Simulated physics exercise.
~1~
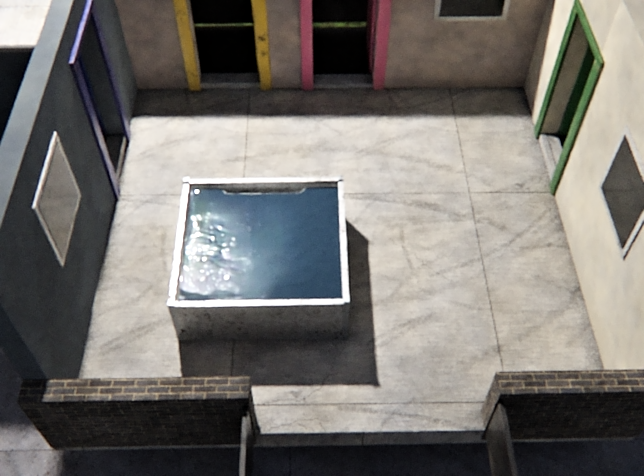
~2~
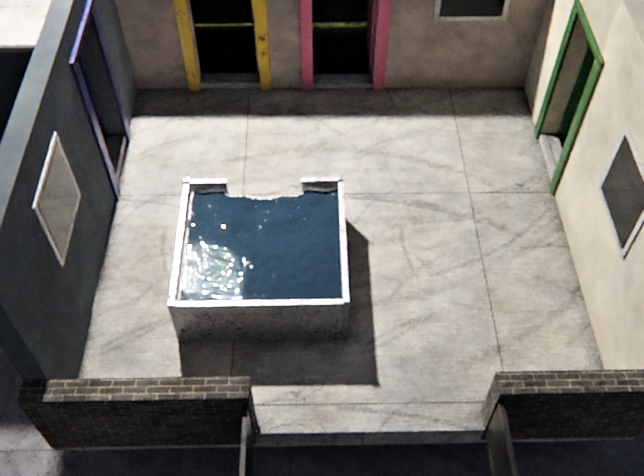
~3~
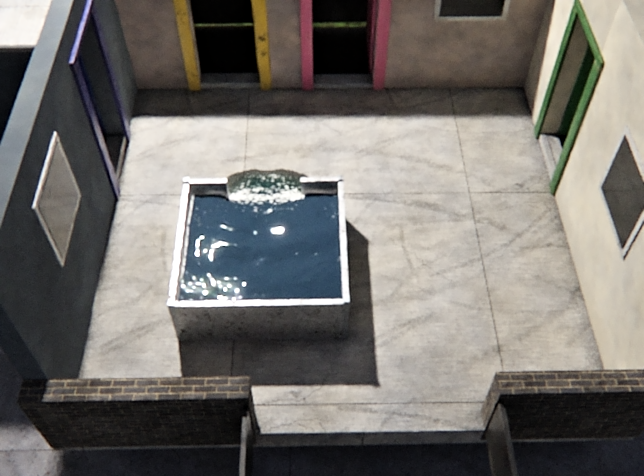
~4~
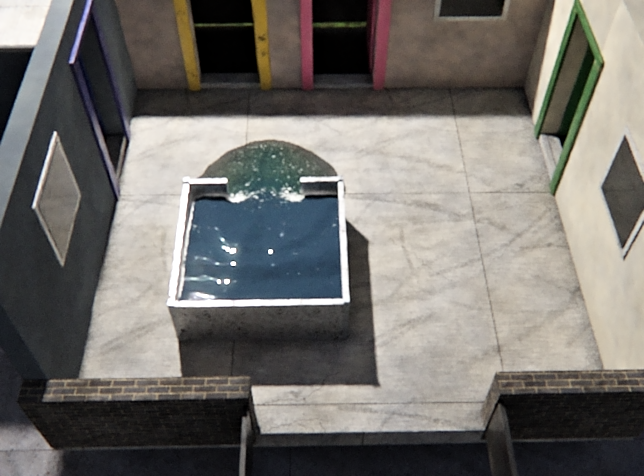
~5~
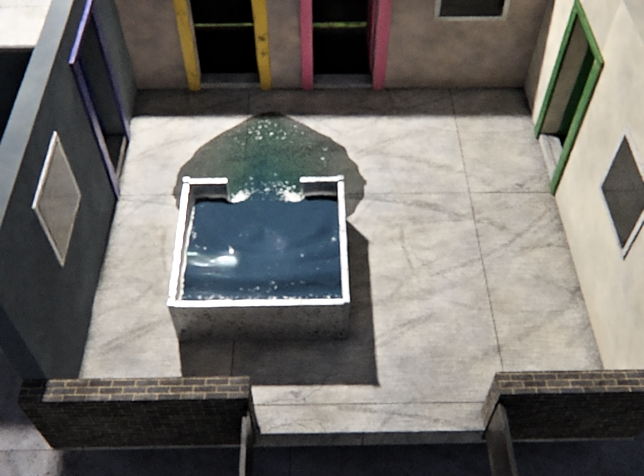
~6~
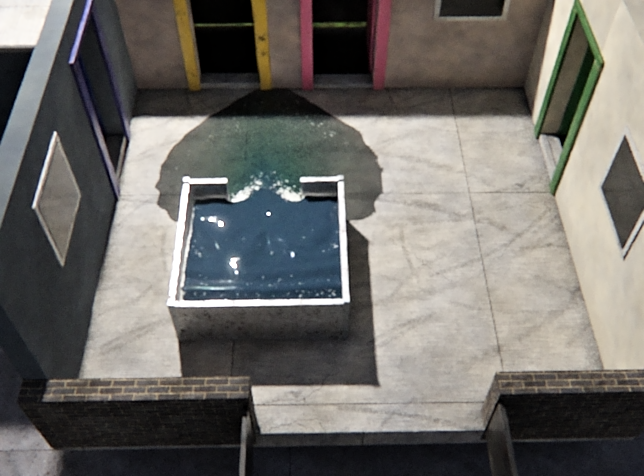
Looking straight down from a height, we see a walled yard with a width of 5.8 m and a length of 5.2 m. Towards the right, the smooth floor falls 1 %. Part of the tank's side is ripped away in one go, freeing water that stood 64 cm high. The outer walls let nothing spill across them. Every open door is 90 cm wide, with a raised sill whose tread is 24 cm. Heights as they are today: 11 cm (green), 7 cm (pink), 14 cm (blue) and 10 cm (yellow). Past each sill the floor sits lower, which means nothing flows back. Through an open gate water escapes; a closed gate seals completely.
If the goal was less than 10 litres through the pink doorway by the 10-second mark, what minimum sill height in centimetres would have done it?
A sill of about 20 cm would have done it.
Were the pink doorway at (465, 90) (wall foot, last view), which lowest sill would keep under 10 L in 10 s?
It needs about 10.0 cm.
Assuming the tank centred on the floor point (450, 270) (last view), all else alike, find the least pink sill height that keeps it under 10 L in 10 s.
Close to 19 cm would do it.
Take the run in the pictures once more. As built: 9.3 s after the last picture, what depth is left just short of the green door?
The depth there is around 8.5 cm.
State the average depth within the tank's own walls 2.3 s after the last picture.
Around 27 cm on average.
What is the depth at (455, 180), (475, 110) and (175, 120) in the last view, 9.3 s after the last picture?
Taking the spots in order: About 4, 9 and 5 centimetres.
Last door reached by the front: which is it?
I'd say the green one.
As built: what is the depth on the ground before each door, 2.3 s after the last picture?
Depths in cm - green: 3, pink: 15, blue: 9, yellow: 19.
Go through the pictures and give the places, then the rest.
In the first frame, the tank at (262, 242) is whole and still, 64 cm deep; the pink door at (345, 32) is dry.
In the second frame, the front is at a hidden place, 0.3 m from the gap on the far side; 0.2 m2 of floor is wet, 64 cm left at the back.
In the third frame, water pours out on the far side and has run 0.8 m, to (251, 175); about 10 cm deep outside, 64 cm at the back.
In the fourth frame, the gap is on the far side, the front 1.4 m out at (270, 143); the back of the tank holds 63 cm.
In the fifth frame, the front is at (266, 117), 1.9 m from the gap on the far side; 3.0 m2 of floor is wet, 56 cm left at the back.
In the sixth frame, water pours out on the far side and has run 2.5 m, to (267, 89); about 4 cm deep outside, 54 cm at the back; the pink door at (345, 32), 2.8 m from the gap, is still 0.7 m from the nearest water.
Then, 0.7 s after the last picture water covers 30 % of the floor, deepest (30 cm) near (267, 205); 19 cm at the pink door, 14 litres in over its 7 cm sill.
Then, 2.3 s after the last picture water covers 35 % of the floor, deepest (22 cm) near (524, 93); 15 cm at the pink door, 108 litres in over its 7 cm sill.
Then, 9.3 s after the last picture water covers 95 % of the floor, deepest (10 cm) near (529, 110); 6 cm at the pink door, 166 litres in over its 7 cm sill.
At the pink door as built, the water peaked near 20 cm, 1.3 s after the last picture.
With a sill of 17 cm, 22 litres would have come in within the 10 s; with 22.5 cm, 3 litres. So under 10 litres takes about 20 cm.
